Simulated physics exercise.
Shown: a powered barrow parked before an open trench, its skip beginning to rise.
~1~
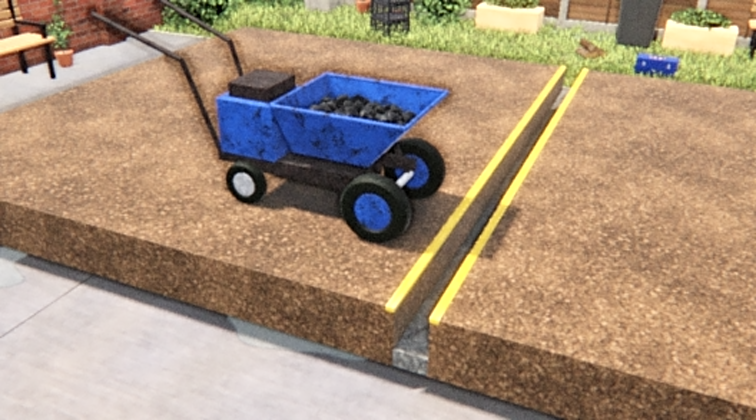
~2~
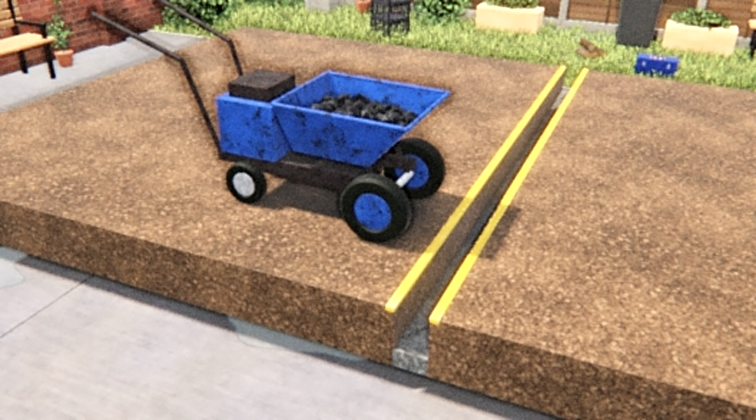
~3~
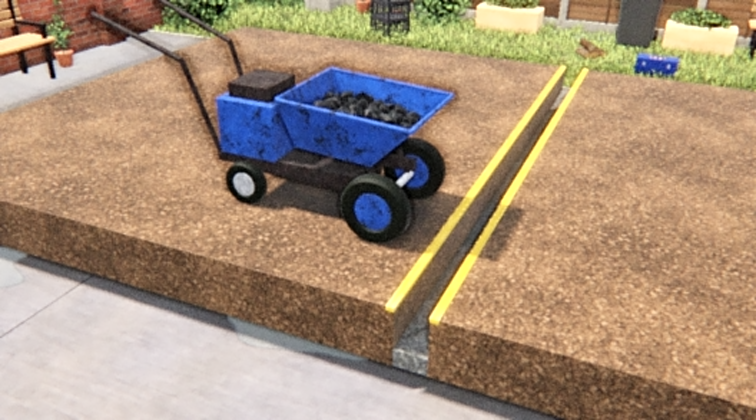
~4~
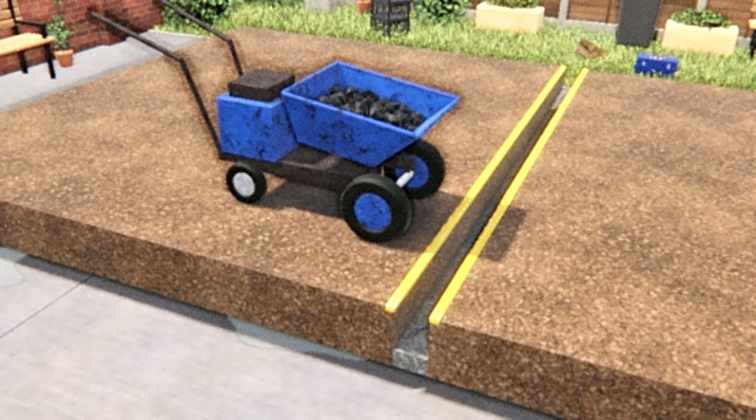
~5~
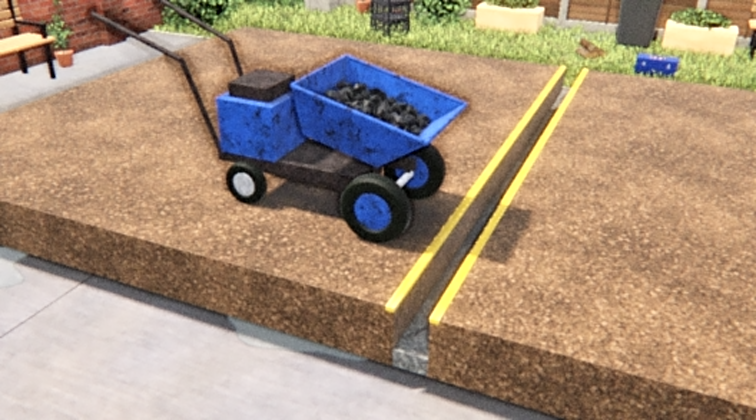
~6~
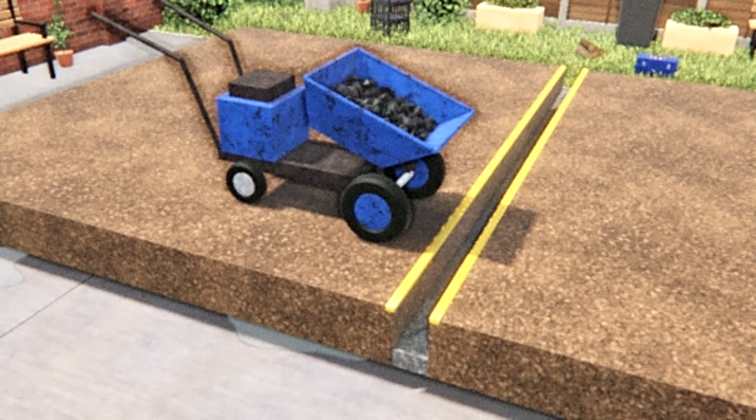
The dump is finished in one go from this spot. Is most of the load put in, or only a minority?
Predicted result: Mostly out.
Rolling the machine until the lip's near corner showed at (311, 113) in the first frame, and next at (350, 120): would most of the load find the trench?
For the first case I'd say a smaller fraction, and for the second case upwards of half.
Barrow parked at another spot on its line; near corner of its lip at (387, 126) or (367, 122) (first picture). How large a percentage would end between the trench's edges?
50 % and 90 %.
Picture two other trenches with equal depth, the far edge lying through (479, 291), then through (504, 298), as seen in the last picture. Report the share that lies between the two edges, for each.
In order: Near 60, then 90 percent.
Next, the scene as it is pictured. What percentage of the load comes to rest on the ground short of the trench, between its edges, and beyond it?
Roughly, short 0 per cent, between 0 per cent and beyond 75 per cent.
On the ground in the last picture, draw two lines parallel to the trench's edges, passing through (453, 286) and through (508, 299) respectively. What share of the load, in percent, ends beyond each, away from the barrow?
About 80 percent, then about 30 percent.
Soon after the last picture, skip tipped steeply; all in the skip.
A little later, skip tipped right over; most in the skip; about a quarter beyond it.
Later still, skip tipped right over; about a quarter in the skip; most beyond it.
At rest, skip tipped right over; about a quarter in the skip; a stray few in or heaped over the trench; most beyond it.
